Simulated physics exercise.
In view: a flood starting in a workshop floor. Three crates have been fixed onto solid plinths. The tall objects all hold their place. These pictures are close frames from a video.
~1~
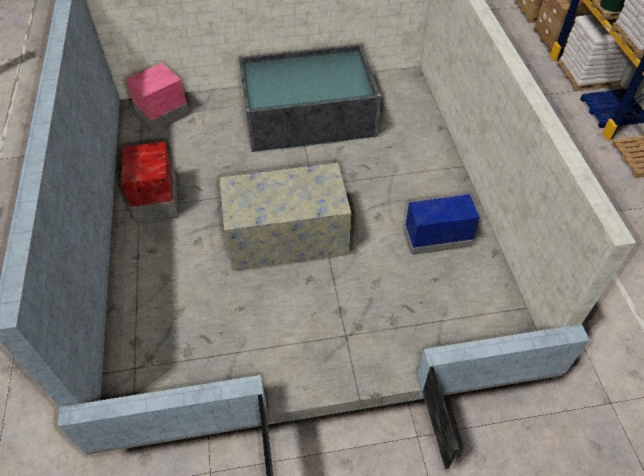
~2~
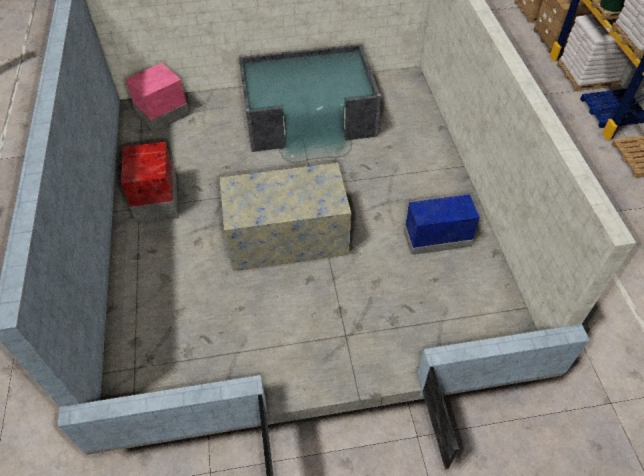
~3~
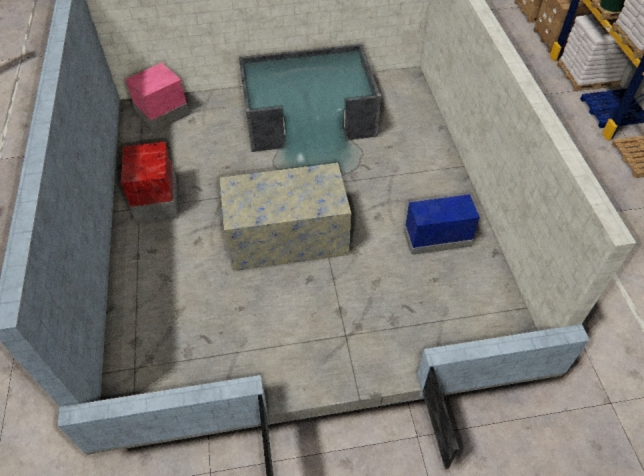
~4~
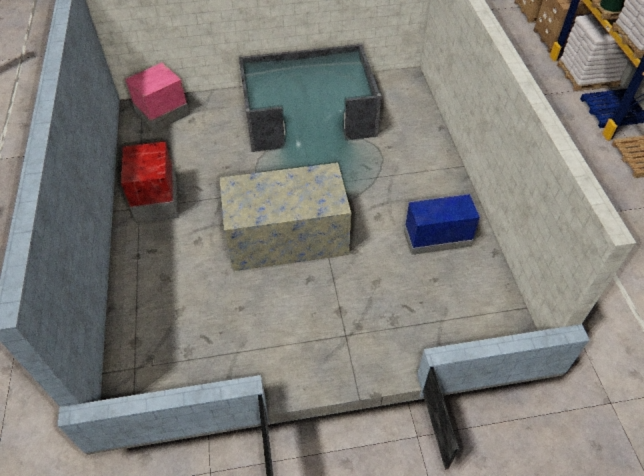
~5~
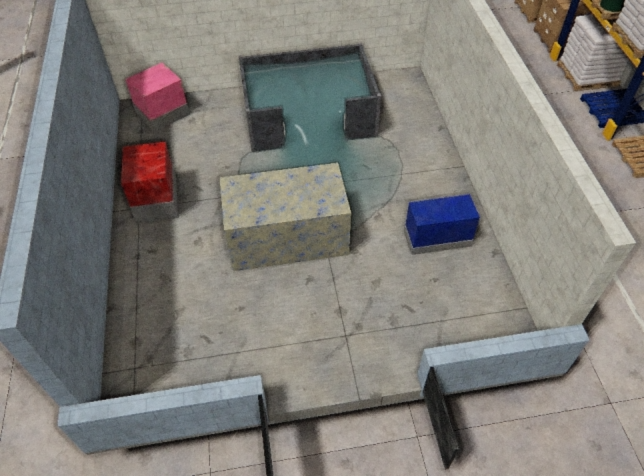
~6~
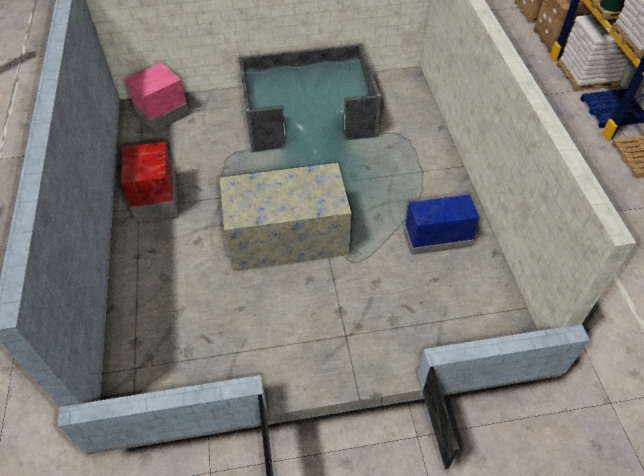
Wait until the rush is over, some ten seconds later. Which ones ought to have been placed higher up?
In the end: The blue crate gets soaked; the red crate stays dry; the pink crate stays dry.
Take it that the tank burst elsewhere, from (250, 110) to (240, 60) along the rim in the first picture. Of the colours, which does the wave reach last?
The blue one comes last.
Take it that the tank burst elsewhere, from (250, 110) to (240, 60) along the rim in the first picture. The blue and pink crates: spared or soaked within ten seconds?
Taking them in turn, the blue is missed and the pink is overtopped.
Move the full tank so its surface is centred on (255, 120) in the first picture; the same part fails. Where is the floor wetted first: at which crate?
I'd go with the crate marked red.
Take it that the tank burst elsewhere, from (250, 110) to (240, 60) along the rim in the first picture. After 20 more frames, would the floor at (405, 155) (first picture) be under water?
Status of the point: Never reached.
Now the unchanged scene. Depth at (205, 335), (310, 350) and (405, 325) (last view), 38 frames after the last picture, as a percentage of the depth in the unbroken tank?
The three come to near 2, 4 and 12 per cent respectively.
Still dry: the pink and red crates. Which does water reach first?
I'd pick the crate marked red.
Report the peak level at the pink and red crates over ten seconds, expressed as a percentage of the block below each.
50 and 80 per cent, roughly.
A moment on, water covers 30 % of the floor; the blue crate water round its plinth, the red crate water round its plinth, the pink crate not reached.
Next, water covers 45 % of the floor; the blue crate water round its plinth, the red crate water round its plinth, the pink crate water round its plinth.
Then, water covers 75 % of the floor; the blue crate water round its plinth, the red crate water round its plinth, the pink crate water round its plinth.
Later, water covers 95 % of the floor; the blue crate water round its plinth, the red crate water round its plinth, the pink crate water round its plinth.
In the end, water covers 100 % of the floor; the blue crate was topped, the red crate stayed above the water, the pink crate stayed above the water.
